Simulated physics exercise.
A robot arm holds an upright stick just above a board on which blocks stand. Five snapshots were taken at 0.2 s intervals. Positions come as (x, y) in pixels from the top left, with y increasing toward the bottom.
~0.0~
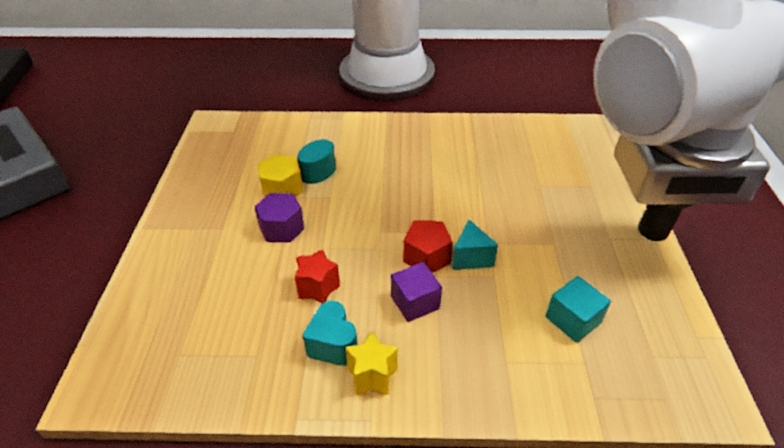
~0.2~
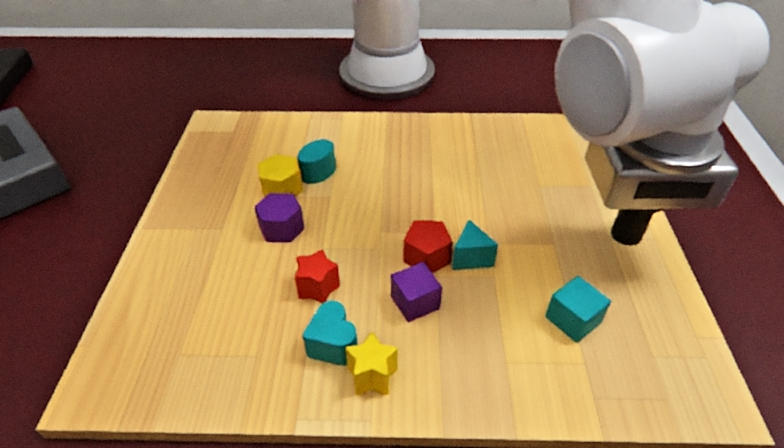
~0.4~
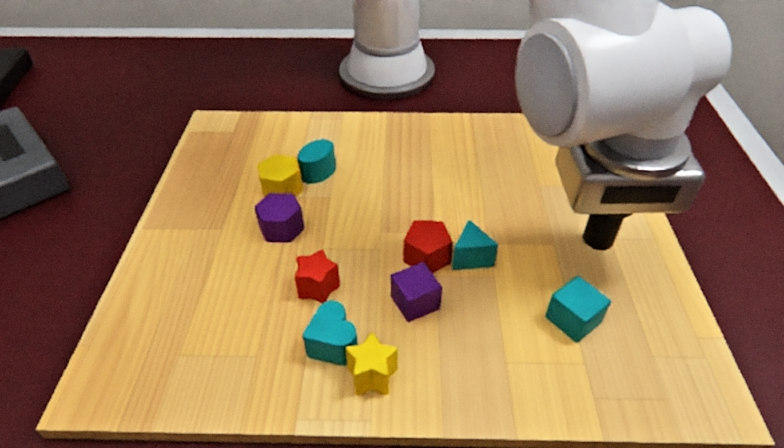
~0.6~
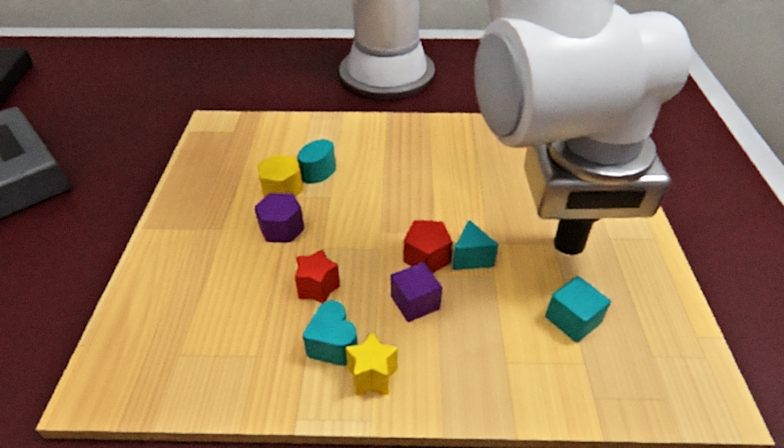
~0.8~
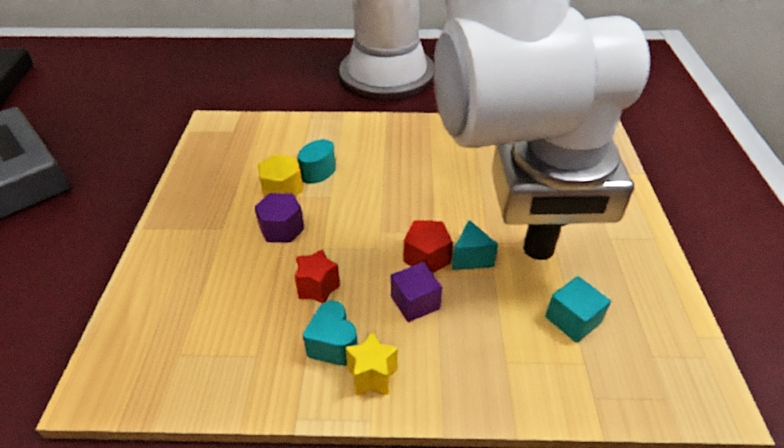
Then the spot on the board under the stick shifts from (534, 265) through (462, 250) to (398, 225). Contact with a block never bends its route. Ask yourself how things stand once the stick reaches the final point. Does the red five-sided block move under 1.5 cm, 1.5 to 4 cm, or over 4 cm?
Between 1.5 and 4 cm.
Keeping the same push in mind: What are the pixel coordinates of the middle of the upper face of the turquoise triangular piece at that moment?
For the centre of its top, I'd go with (446, 246).
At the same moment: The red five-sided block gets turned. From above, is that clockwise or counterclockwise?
From above, clockwise.
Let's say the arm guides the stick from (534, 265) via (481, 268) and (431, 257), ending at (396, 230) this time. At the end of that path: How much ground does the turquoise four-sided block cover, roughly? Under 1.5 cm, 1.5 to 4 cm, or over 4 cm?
My prediction: Under 1.5 cm.
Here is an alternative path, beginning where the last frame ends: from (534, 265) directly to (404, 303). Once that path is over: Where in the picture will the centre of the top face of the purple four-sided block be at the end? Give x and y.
It comes to (371, 294).
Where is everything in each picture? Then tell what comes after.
The first picture shows stick tip (653, 231); block tops, red five-sided block (428, 234); turquoise triangular piece (474, 236); turquoise four-sided block (582, 297).
The second picture shows stick (626, 235); blocks unchanged.
The third picture shows stick (598, 240); blocks unchanged.
The fourth picture shows stick (569, 244); blocks unchanged.
The fifth picture shows stick (539, 249); red five-sided block (428, 234); turquoise triangular piece (474, 236); turquoise four-sided block (582, 297).
On the path given first. One third of the way, stick (487, 241); red five-sided block (420, 235), turned 20° clockwise; turquoise triangular piece (458, 241).
Two thirds of the way, stick (441, 225); red five-sided block (410, 237), turned 25° clockwise; turquoise triangular piece (446, 246), turned 15° anticlockwise.
At the end, stick (398, 209); red five-sided block (410, 237), turned 25° clockwise; turquoise triangular piece (446, 246), turned 15° anticlockwise; turquoise four-sided block in place.
